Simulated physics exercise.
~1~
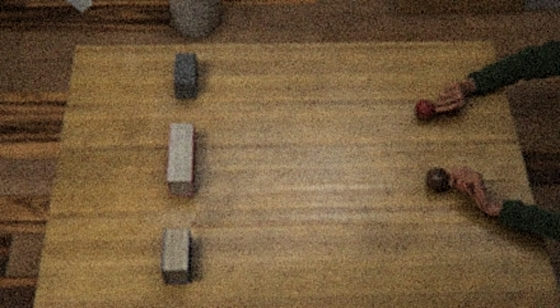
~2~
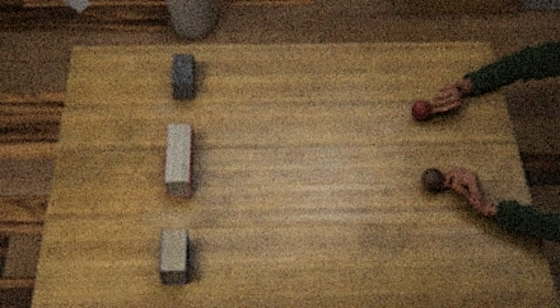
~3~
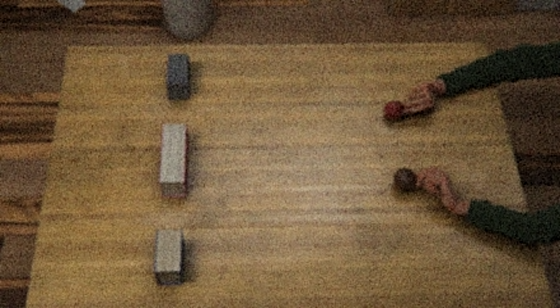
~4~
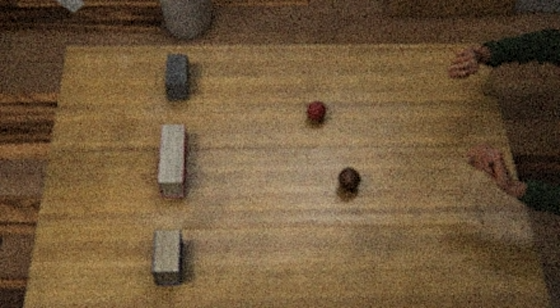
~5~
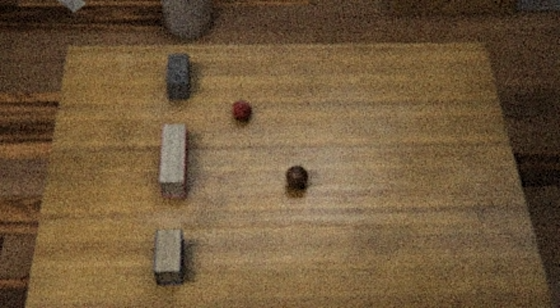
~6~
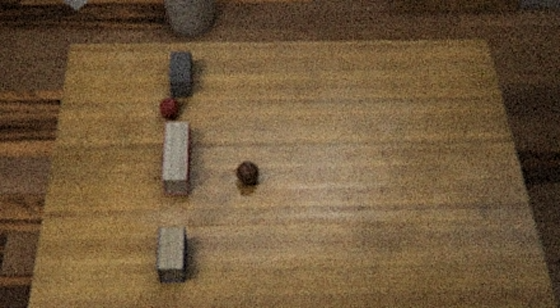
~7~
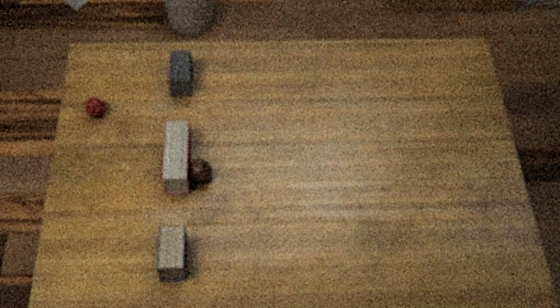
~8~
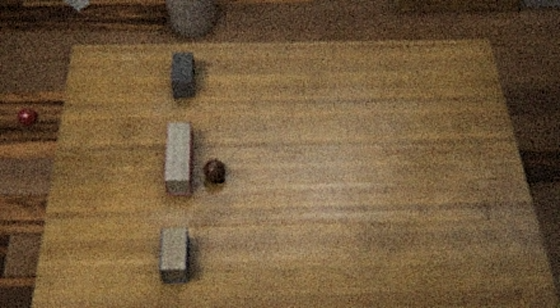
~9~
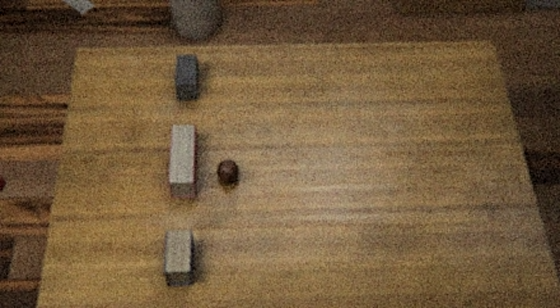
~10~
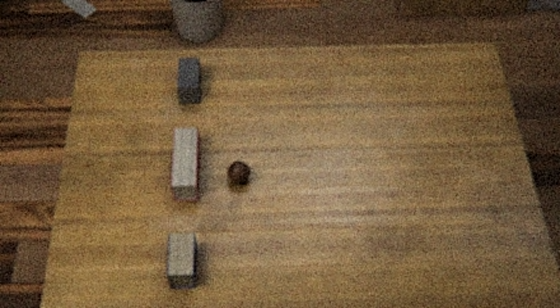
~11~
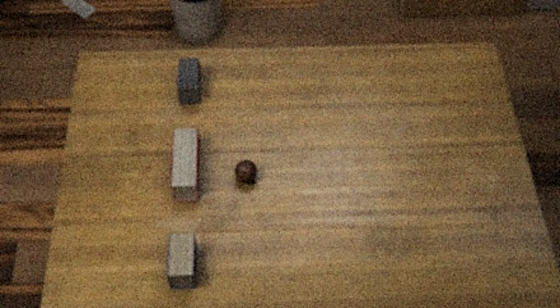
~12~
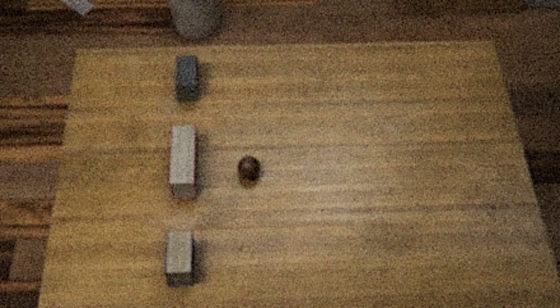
Two hands rolled a red ball and a dark brown ball leftward across a wooden table toward three blocks; the red one slipped through a gap and off the table, while the brown one hit the middle block and rolled back a little.
